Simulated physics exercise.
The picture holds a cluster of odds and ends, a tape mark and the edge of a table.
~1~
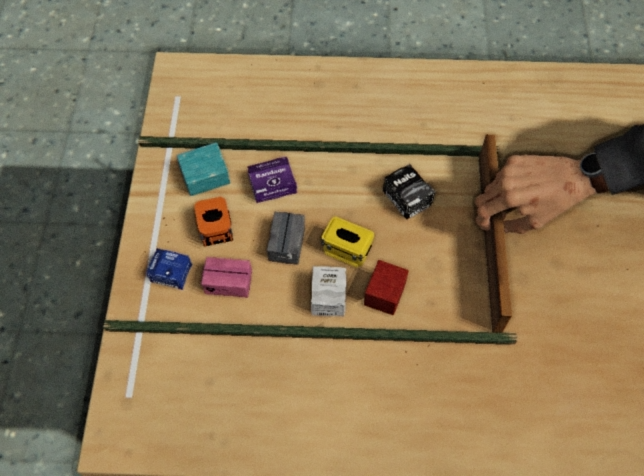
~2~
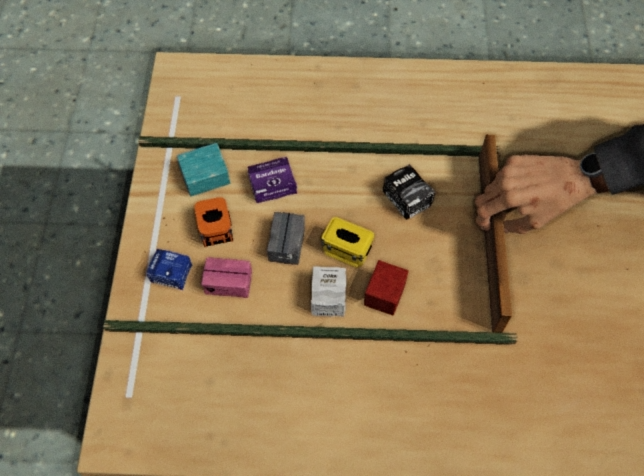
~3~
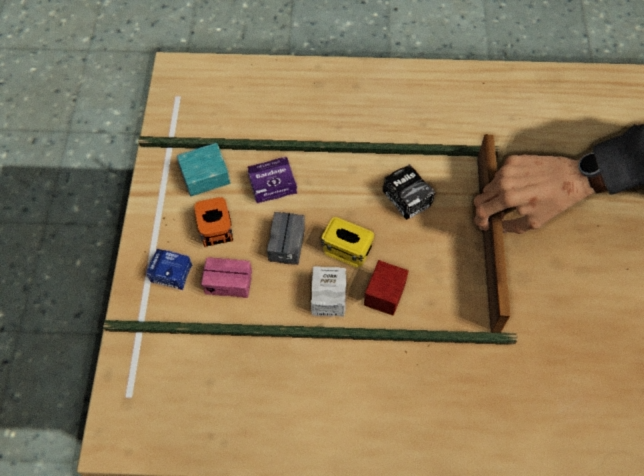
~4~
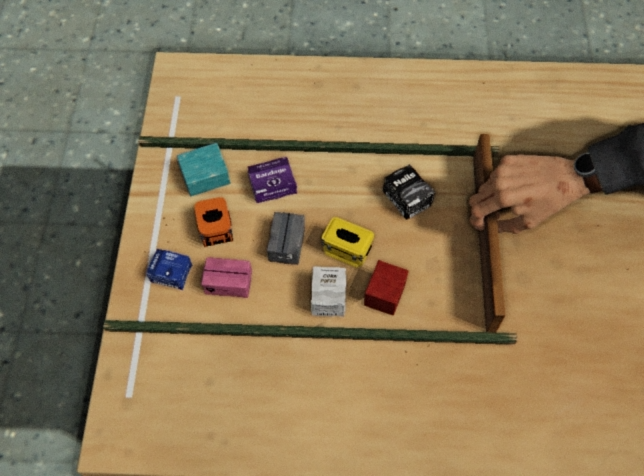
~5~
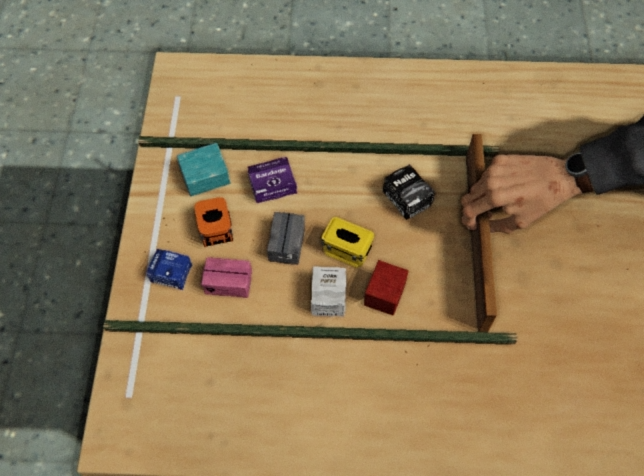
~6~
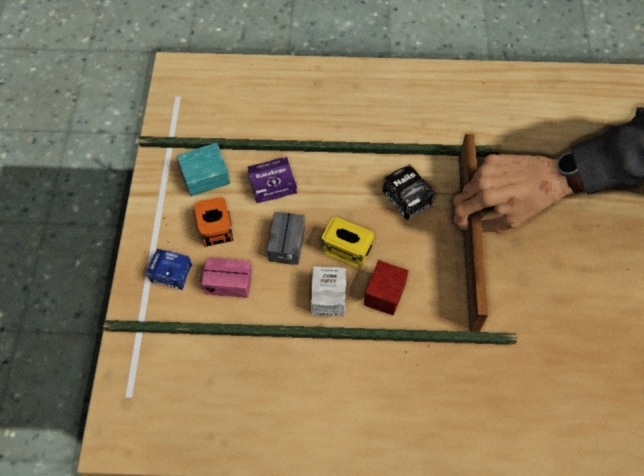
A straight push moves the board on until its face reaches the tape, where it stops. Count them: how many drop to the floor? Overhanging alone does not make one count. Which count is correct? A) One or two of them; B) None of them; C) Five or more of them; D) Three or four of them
The answer is C.
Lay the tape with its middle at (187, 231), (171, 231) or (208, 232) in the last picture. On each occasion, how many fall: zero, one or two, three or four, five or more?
Taking the places one by one, it comes to 3 or 4; five or over; either one or two.
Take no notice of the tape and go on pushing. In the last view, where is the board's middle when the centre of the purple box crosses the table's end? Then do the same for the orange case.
The middle is at (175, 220) when it's the purple box, and at (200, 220) when it's the orange case.
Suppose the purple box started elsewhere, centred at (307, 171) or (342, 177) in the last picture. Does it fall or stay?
Order of tries: Off, off.
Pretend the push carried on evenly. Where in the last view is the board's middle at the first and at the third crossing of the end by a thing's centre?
At roughly (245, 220), then roughly (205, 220).
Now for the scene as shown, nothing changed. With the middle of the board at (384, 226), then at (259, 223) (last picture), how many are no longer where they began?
Respectively 2 and 10.
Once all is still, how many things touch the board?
The figure is 3.
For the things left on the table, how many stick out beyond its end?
I count 1 overhanging.
Early on, none off yet; blue box at rest near (170, 269); turquoise block at rest near (204, 170); orange case at rest near (214, 222).
Finally, the number that fall off is five or more; lost, white box, grey box, purple box, pink box, orange case, turquoise block and blue box.
